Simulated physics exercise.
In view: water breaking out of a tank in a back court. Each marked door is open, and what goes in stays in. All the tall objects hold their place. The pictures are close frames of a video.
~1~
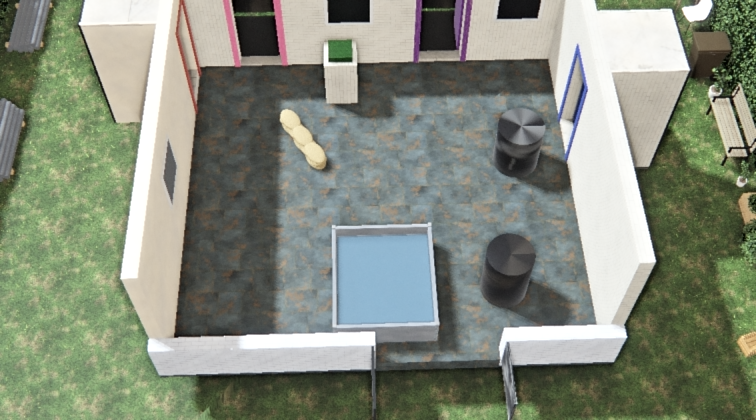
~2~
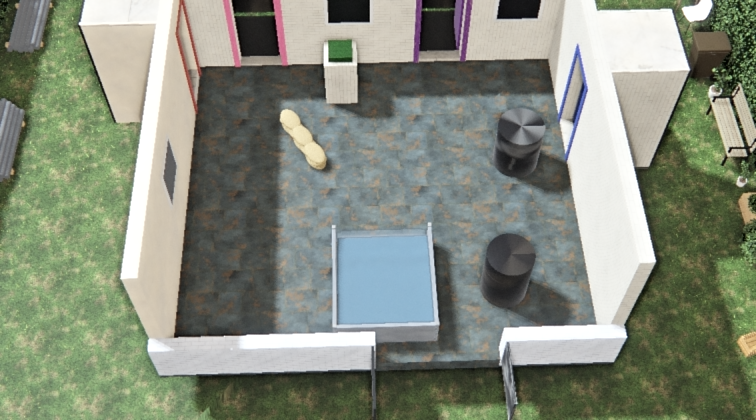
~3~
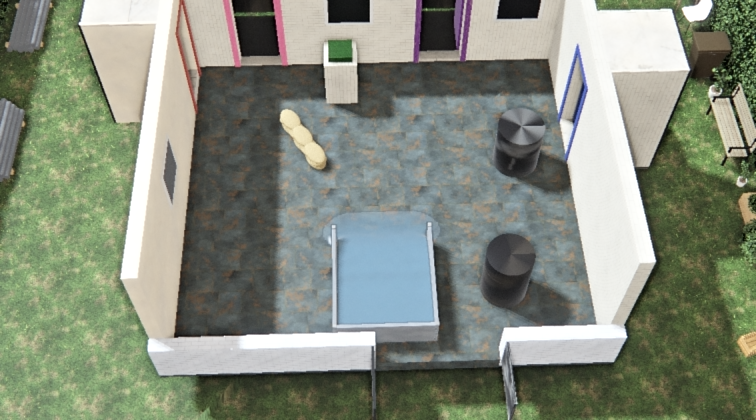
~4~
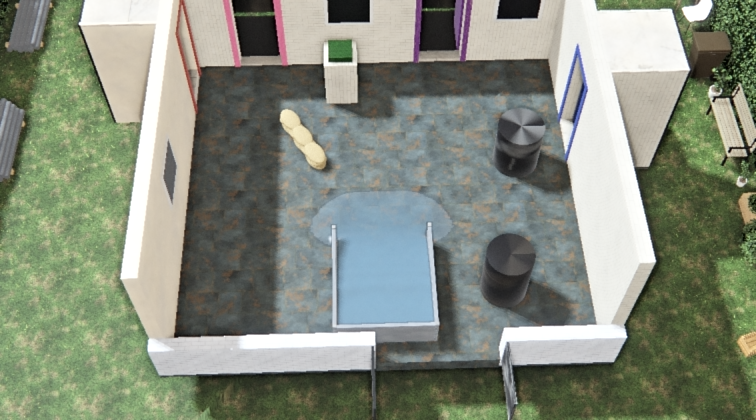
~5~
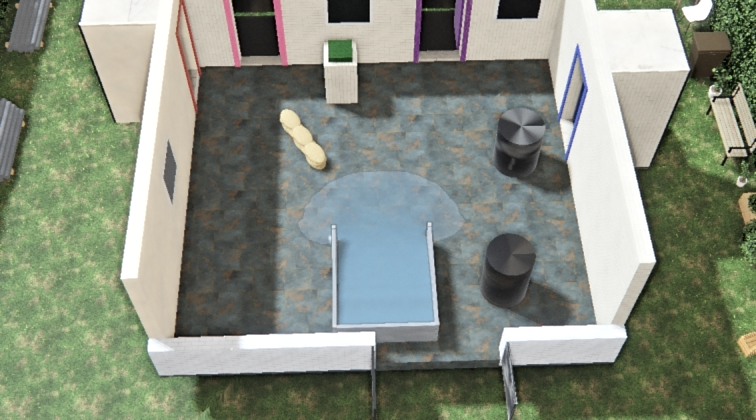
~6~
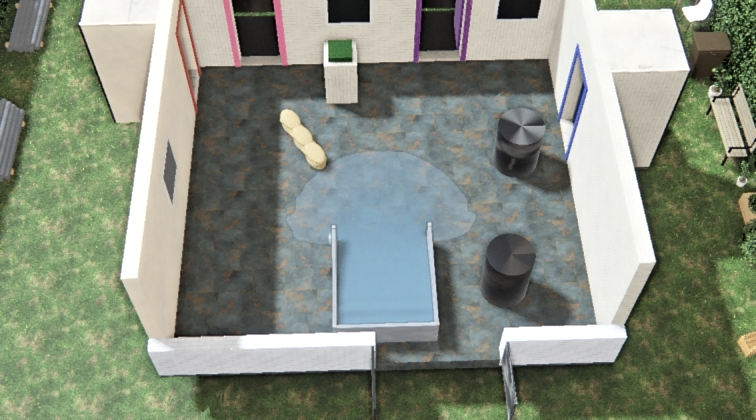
Water sits still in a square, white-walled tank near the front opening of a walled courtyard, until the tank's far side opens. It pours out across the dark tiled floor, spreading toward the back in a widening rounded sheet, while the two dark cylinders and pale lumpy object stay put.
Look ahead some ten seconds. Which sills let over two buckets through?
In the end: The pink door lets in a lot; the purple door lets in a lot; the red door admits no more than that; the blue door admits no more than that.
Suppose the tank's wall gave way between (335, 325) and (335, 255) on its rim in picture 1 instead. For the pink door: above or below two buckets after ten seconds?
My reading: Pink door lets more in.
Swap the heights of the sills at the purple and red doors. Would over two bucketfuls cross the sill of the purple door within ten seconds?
My reading: The purple door keeps below it.
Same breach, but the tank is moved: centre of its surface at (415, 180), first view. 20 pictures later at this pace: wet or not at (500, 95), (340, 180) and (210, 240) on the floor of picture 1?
In turn: Covered, no water, dry.
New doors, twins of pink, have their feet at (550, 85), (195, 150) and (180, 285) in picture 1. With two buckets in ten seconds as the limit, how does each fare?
One after the other: Floods, goes over, keeps below it.
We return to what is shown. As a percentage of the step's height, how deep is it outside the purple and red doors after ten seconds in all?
In turn 50 and 20 per cent.
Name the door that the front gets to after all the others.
It is the door marked blue.
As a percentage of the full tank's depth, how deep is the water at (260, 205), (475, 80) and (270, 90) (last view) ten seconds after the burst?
Roughly 6, 8 and 6 per cent, in turn.
A moment on, water covers 25 % of the floor; the pink door not reached, the purple door not reached, the red door not reached, the blue door not reached.
Next, water covers 40 % of the floor; the pink door not reached, the purple door wet at the sill, nothing in, the red door not reached, the blue door not reached.
Then, water covers 55 % of the floor; the pink door under two buckets in, the purple door over two buckets in, the red door wet at the sill, nothing in, the blue door not reached.
Later, water covers 60 % of the floor; the pink door over two buckets in, the purple door over two buckets in, the red door wet at the sill, nothing in, the blue door wet at the sill, nothing in.
In the end, water covers 90 % of the floor; the pink door over two buckets in, the purple door over two buckets in, the red door wet at the sill, nothing in, the blue door wet at the sill, nothing in.
